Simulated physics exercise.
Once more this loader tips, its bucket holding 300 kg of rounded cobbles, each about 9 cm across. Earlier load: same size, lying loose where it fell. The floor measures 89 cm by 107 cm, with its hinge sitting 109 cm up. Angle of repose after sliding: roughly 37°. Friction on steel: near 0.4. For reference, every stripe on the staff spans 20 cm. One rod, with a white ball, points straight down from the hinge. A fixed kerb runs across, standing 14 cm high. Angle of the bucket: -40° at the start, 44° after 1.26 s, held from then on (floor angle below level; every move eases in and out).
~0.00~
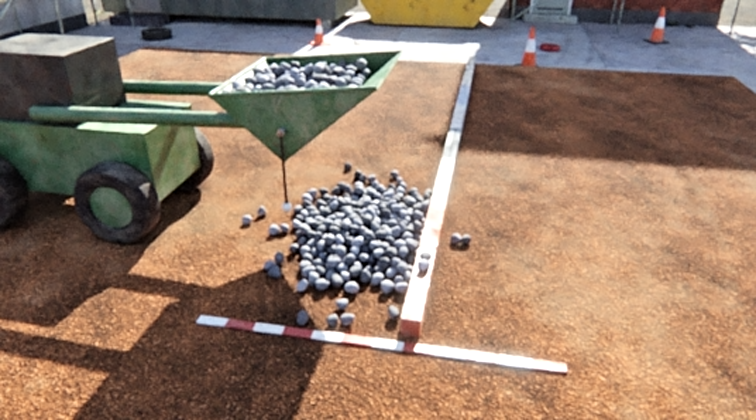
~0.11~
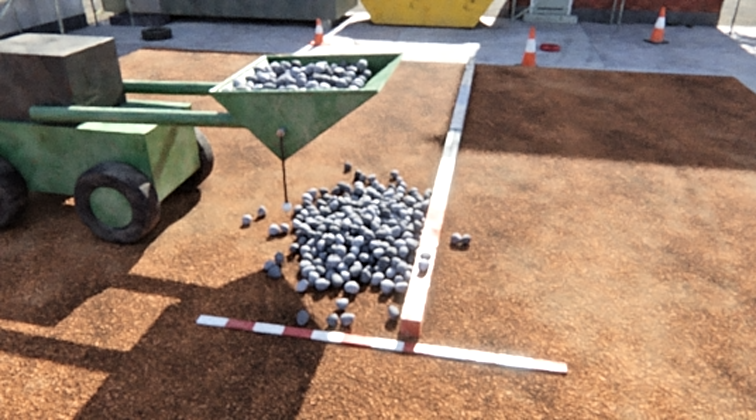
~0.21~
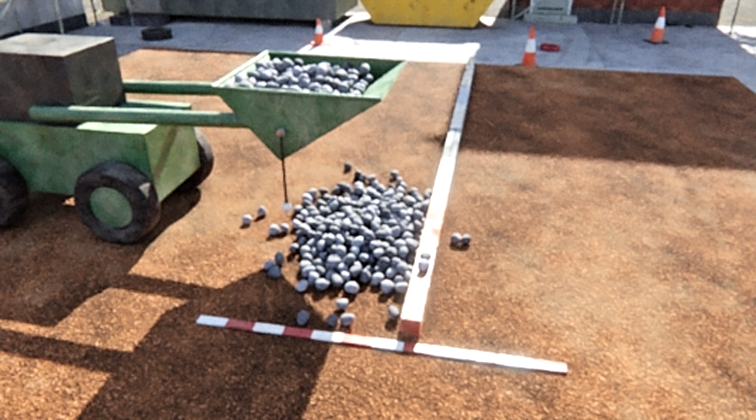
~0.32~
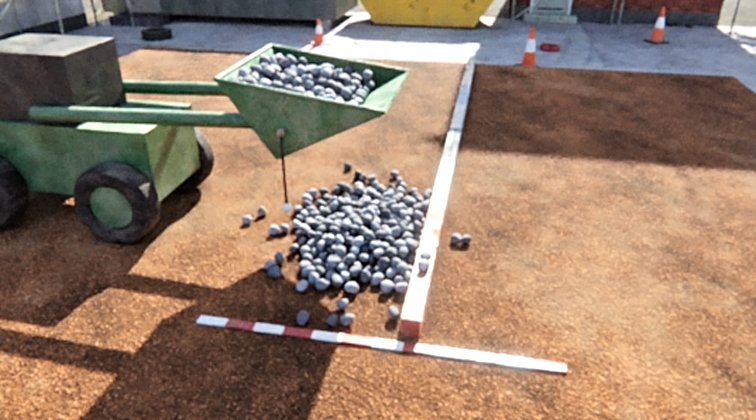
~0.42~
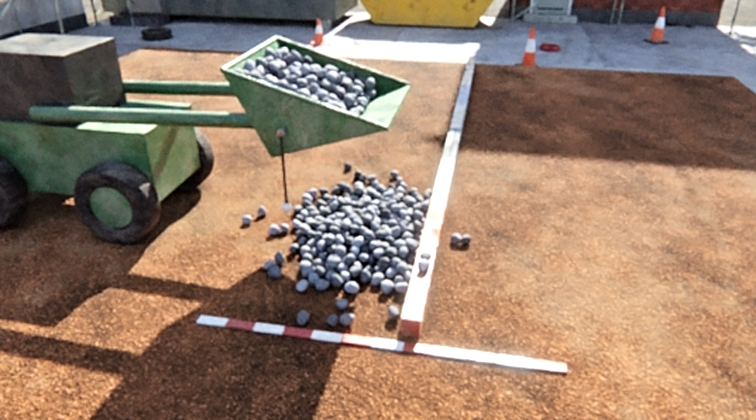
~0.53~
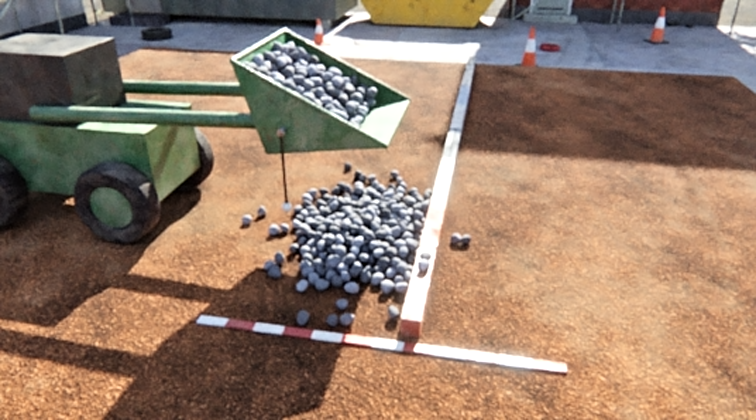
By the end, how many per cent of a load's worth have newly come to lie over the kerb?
About 18 per cent have newly come to lie there.
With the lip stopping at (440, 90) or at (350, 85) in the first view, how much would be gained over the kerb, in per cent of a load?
Around 80 and 10 percent respectively.
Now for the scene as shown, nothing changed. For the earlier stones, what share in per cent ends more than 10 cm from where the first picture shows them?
Roughly 0 percent.
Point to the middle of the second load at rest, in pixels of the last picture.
Roughly at pixel (401, 217).
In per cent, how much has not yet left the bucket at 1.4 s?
50 %.
After 0.9 s the floor is at 31°; in per cent of one load, 100 in the bucket, 99 on this side of the kerb, 1 over the kerb; the foremost stones are at (431, 243).
After 1.4 s the floor is at 44°; in per cent of one load, 48 in the bucket, 151 on this side of the kerb, 1 over the kerb; the foremost stones are at (433, 234).
After 1.7 s the floor is at 44°; in per cent of one load, 3 in the bucket, 188 on this side of the kerb, 9 over the kerb; the foremost stones are at (484, 241).
After 4.4 s the floor is at 44°; in per cent of one load, 0 in the bucket, 181 on this side of the kerb, 19 over the kerb; the foremost stones are at (573, 233). Net gain over the kerb, 18.
